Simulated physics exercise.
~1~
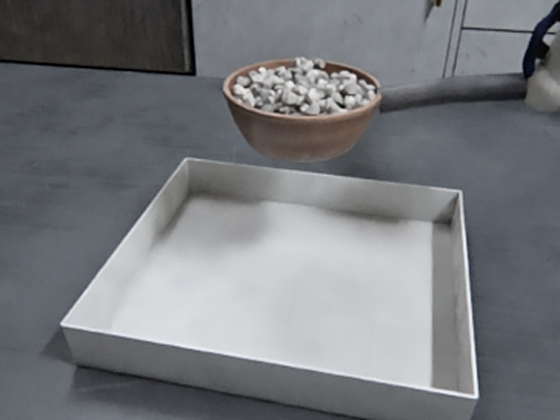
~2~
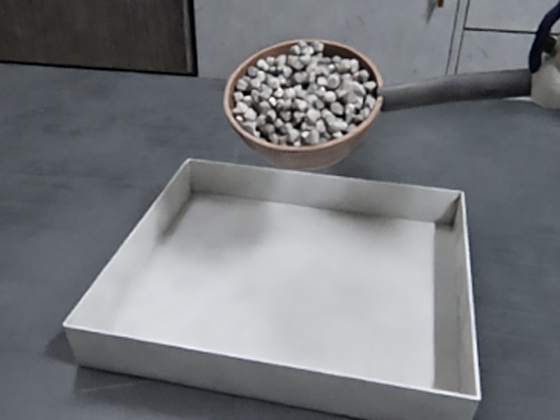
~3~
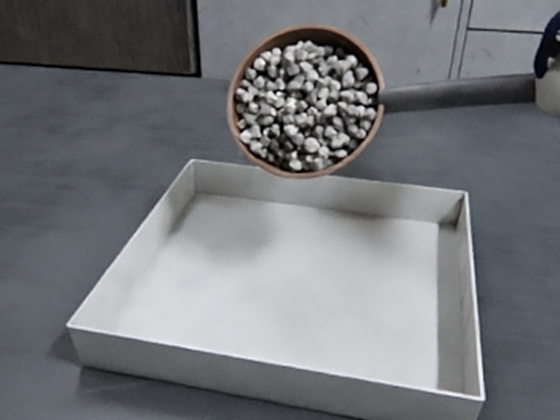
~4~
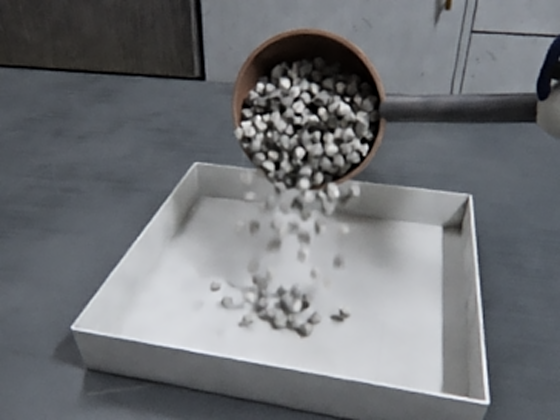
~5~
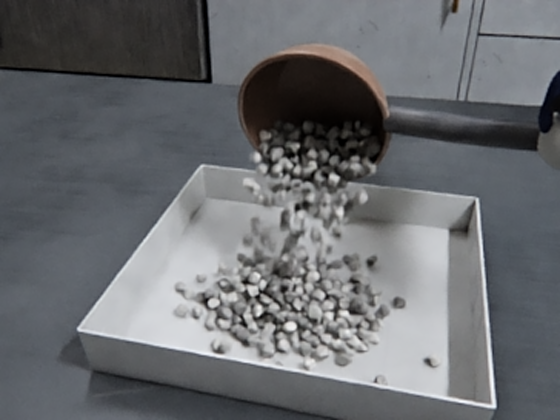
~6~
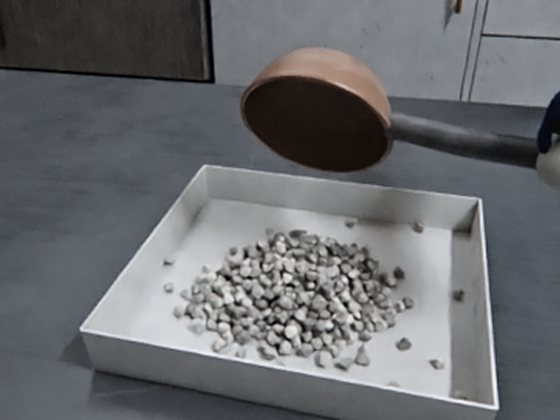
On a dark grey tabletop in front of pale cabinets and a dark panel at the upper left, seen from slightly above, sits a shallow, empty white tray. Over its far side, a terracotta-coloured ladle heaped with grey and whitish pieces is held by a grey handle reaching in from the right, where a gripping end shows at the edge. The ladle tips steadily toward the viewer while the view drifts slightly left. Pieces begin spilling over its lip, then pour thickly into the tray. Finally the ladle hangs overturned and empty above a broad mound, with a few stray pieces scattered around it.
